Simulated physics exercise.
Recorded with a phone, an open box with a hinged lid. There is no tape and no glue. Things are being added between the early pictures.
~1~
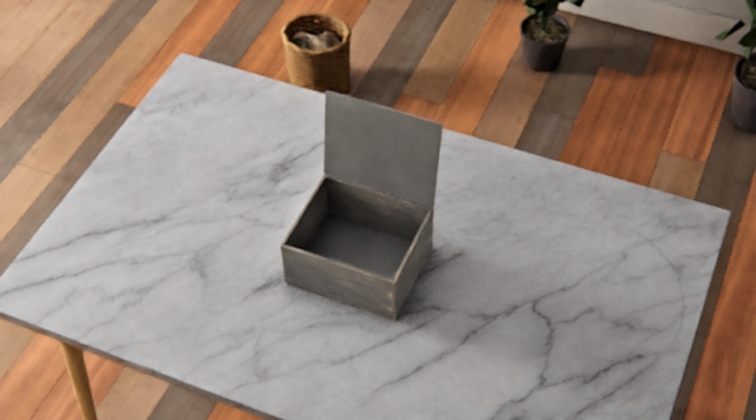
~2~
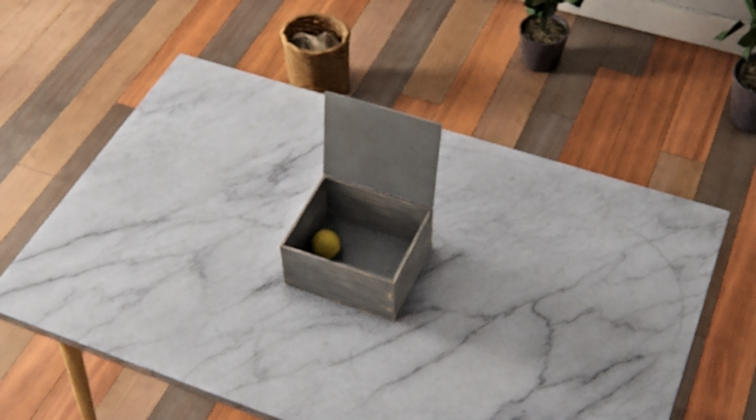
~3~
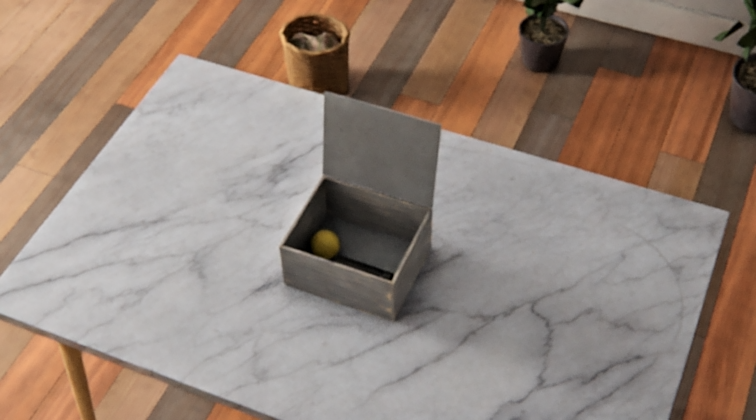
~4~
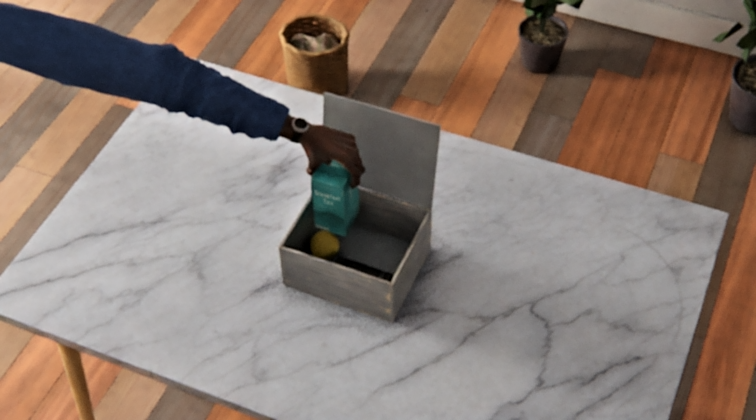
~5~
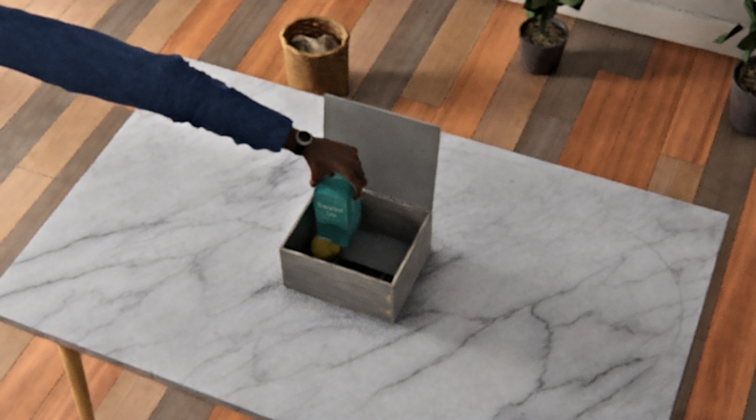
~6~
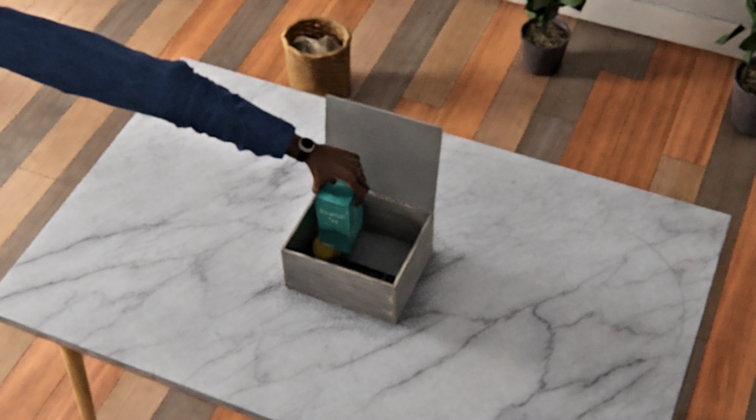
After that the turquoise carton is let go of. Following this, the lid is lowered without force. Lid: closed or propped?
Closed.
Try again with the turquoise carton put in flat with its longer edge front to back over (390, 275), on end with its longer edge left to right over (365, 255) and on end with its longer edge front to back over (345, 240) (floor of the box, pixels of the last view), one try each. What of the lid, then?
In the first case it shuts; in the second case it stays open; in the third case it shuts.
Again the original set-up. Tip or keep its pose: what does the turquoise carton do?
In the end, it winds up askew.
Then, 0.70 s after the last picture, turquoise carton on its side near (373, 261); yellow lemon rolled about its own width; black shaker rolled about its own width.
Then, 1.70 s after the last picture, lid 51° above the rim; turquoise carton on its side near (372, 267); yellow lemon rolled about its own width; black shaker rolled about its own width.
At rest, lid shut; tipped over in the box, turquoise carton; moved from the start, black shaker and yellow lemon. Seen from the same camera at the end, turquoise carton near (372, 267).
